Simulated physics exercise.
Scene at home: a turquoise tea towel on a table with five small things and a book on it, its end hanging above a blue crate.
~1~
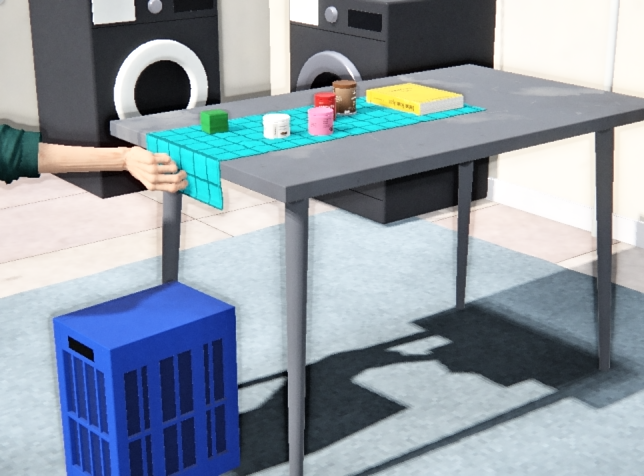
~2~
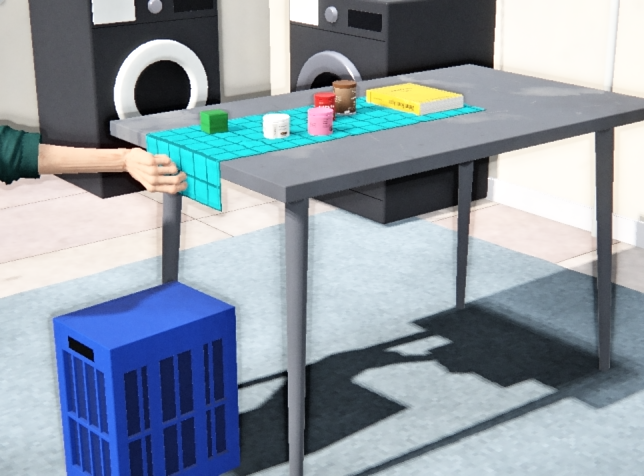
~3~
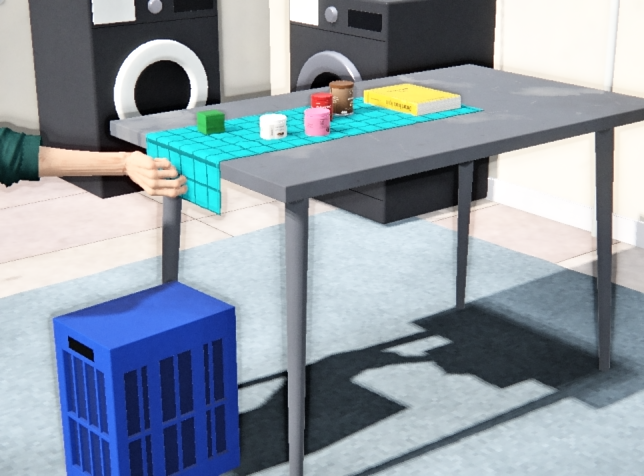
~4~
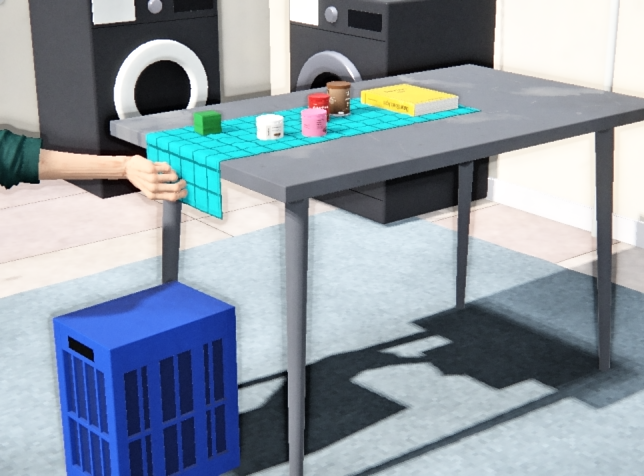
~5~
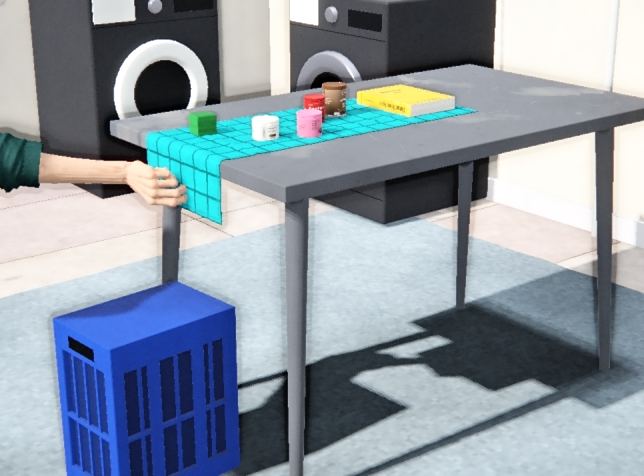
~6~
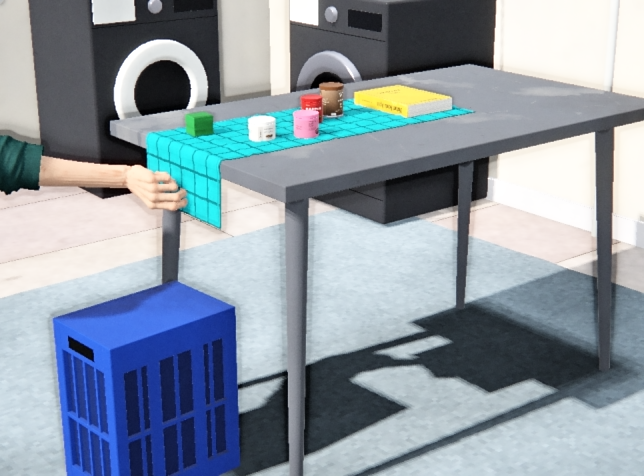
Hand at left slowly pulling a turquoise checked cloth over a grey table's edge, the small objects and yellow book shifting with it.
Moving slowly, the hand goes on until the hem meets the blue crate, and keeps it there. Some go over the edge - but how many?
I expect two of them not to stay on top.
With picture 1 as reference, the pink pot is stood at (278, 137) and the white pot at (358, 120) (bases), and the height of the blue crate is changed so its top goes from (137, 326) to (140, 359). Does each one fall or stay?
So the pink pot leaves, and the white pot stays there.
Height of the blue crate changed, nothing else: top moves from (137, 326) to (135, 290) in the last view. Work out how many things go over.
The count: 1.
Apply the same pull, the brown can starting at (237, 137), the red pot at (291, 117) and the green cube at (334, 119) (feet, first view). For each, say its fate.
My call: The brown can takes a tumble; the red pot hangs on; the green cube hangs on.
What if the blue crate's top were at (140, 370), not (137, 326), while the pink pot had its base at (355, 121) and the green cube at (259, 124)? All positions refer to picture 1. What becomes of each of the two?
Result: Pink pot still there, green cube gone.
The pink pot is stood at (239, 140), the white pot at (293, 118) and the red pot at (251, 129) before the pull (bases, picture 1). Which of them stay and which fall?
First the pink pot, which is lost, then the white pot, which is kept, and finally the red pot, which is lost.
A little later, hem near (184, 245); all still up.
Next, hem near (185, 284); green cube gone.
When it is over, hem on the crate; green cube and white pot gone. The answer is two.
